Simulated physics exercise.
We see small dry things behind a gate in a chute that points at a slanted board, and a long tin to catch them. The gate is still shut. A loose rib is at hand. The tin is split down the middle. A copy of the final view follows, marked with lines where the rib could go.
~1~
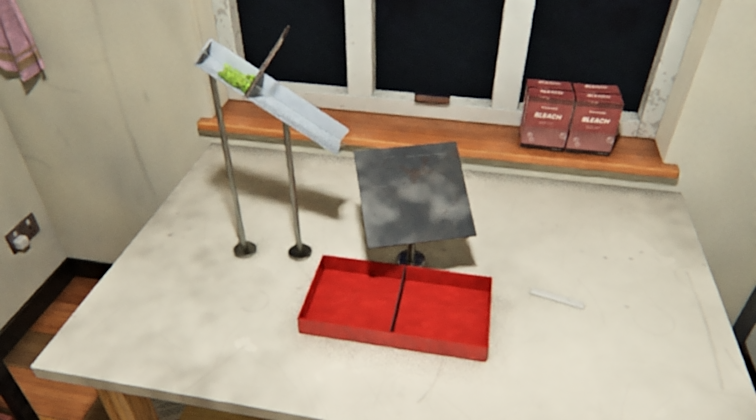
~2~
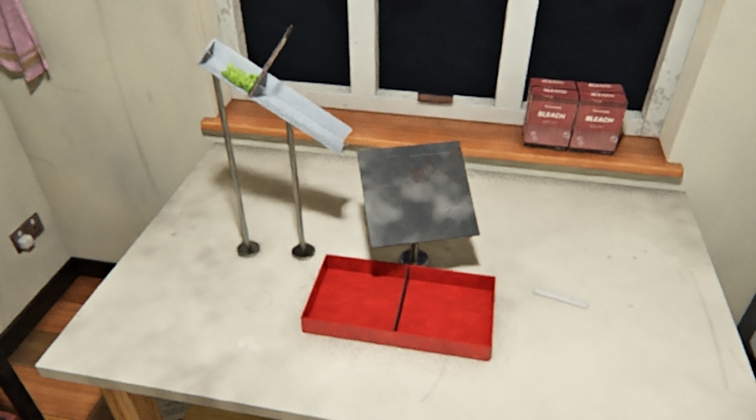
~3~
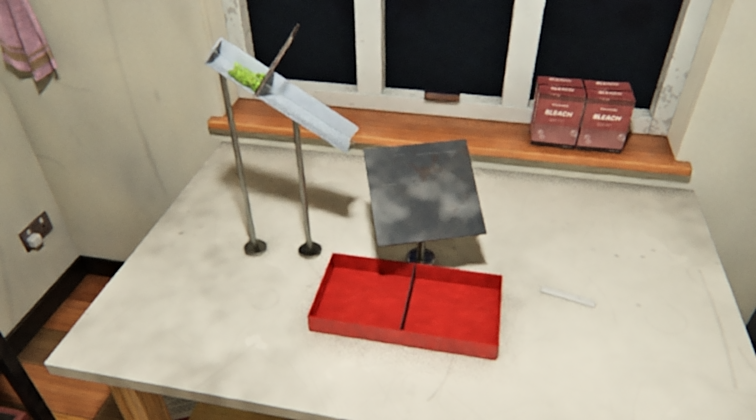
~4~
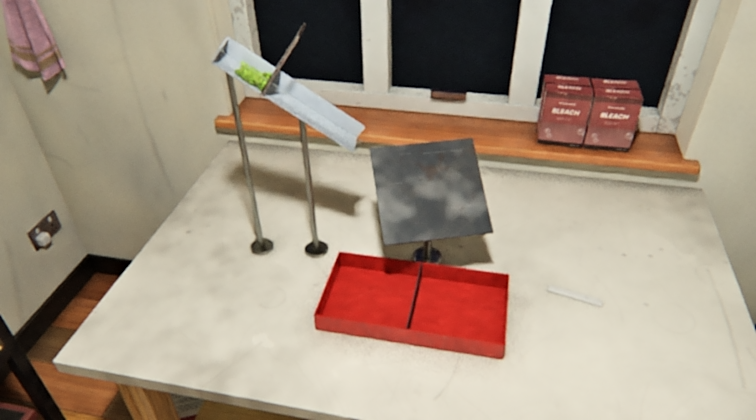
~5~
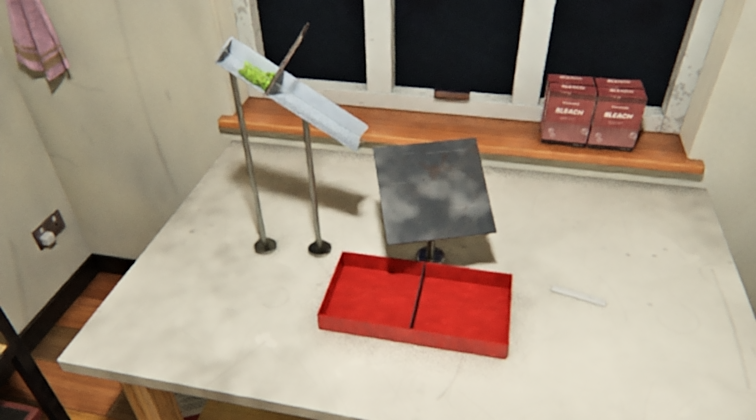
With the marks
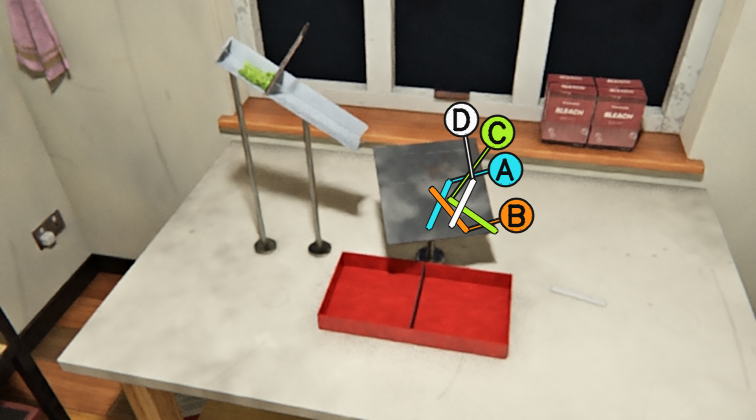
A shallow red tin, split by a dark divider, sits on a pale, worn tabletop seen from above, with a windowed wall behind. A clear chute on two thin stands slopes down rightward at left, holding green peas behind a brown gate, near a tilted grey board, a loose white strip at right and maroon bleach boxes on the wooden sill. Only the camera moves, drifting slightly left so everything shifts rightward.
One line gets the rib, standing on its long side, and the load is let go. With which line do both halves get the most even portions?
I would pick line A.
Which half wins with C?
Right.
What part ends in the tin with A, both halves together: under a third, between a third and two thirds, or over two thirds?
Over two thirds.
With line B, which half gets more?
The right half.
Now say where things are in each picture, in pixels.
The first picture shows load behind the gate at (237, 80), dried peas; lip of the chute at (339, 148), sloping fairly steeply.
The second picture shows middle of the board at (417, 192), tilted fairly steeply; middle of its low edge at (427, 241); of its high edge at (409, 145).
The third picture shows front corners of the tin at (308, 316) and (498, 345); front end of its middle wall at (400, 330).
The fourth picture shows middle of the load at (254, 78); lip at (355, 145).
The fifth picture shows middle of the load at (257, 77); lip at (358, 145).
On the marked copy, line A from (449, 182) to (429, 226); line B from (432, 189) to (466, 230); line C from (450, 199) to (494, 230); line D from (473, 181) to (451, 225).
For line A, of what is caught, about half in the left half, about half in the right.
For line B, of what is caught, none in the left half, all in the right.
For line C, of what is caught, none in the left half, all in the right.
For line D, of what is caught, none in the left half, all in the right.
